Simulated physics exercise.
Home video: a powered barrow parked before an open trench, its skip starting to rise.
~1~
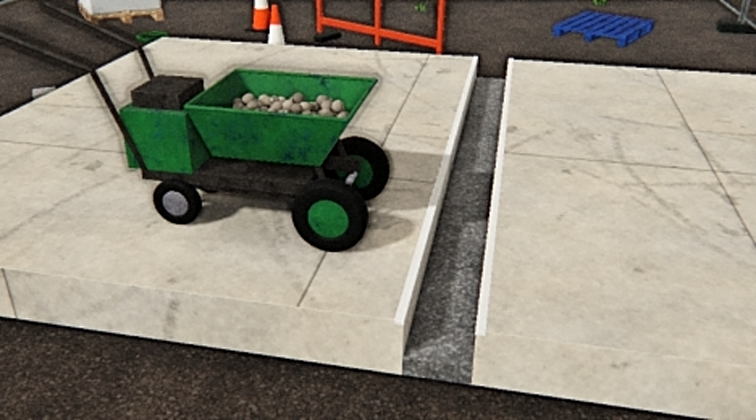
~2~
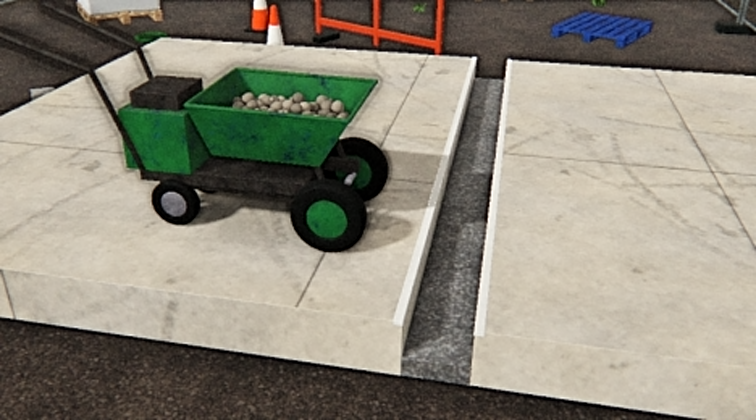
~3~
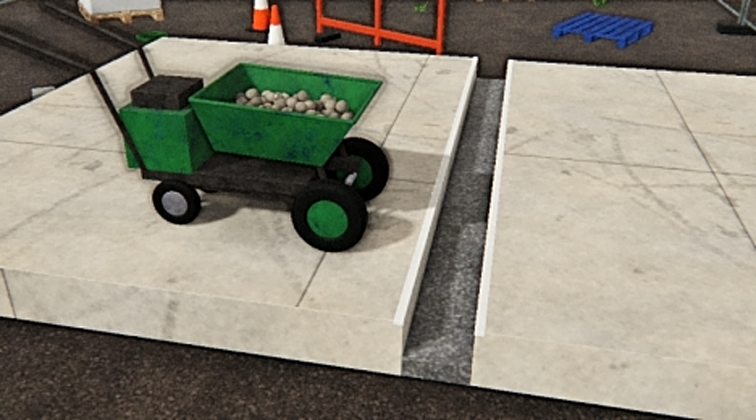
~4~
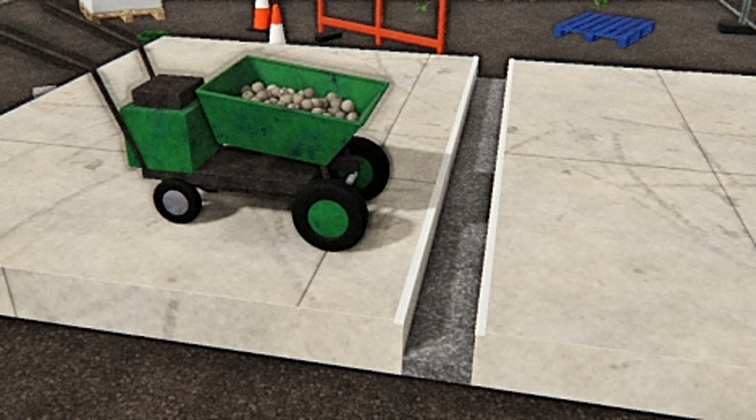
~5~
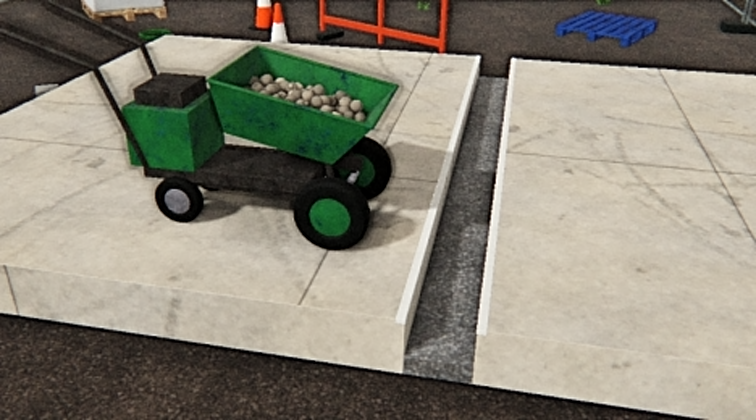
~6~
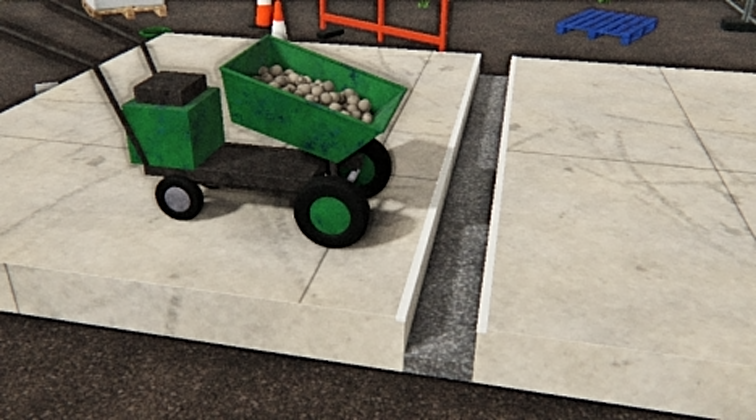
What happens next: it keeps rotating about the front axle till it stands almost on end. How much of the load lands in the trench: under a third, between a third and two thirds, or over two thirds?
Share: Past two thirds.
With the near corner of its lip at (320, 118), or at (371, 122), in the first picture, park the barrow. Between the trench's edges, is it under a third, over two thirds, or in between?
Record - trial one: Above two thirds; trial two: In the middle band.
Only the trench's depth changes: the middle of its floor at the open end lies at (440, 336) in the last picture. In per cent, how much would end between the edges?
Around 80 per cent.
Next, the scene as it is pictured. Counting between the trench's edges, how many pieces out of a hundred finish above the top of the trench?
The answer is close to 0 per cent.
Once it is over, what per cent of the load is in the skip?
Close to 0 per cent, give or take.
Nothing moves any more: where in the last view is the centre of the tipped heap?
Close to (466, 254) in the last view.
Soon after the last picture, skip tipped steeply; all in the skip.
A little later, skip tipped right over; nearly all in the skip; a stray few in or heaped over the trench; a stray few beyond it; a stray few falling.
Later still, skip tipped right over; about a quarter in the skip; about two thirds in or heaped over the trench; a small part beyond it.
By the end, skip tipped right over; most in or heaped over the trench; a small part beyond it.
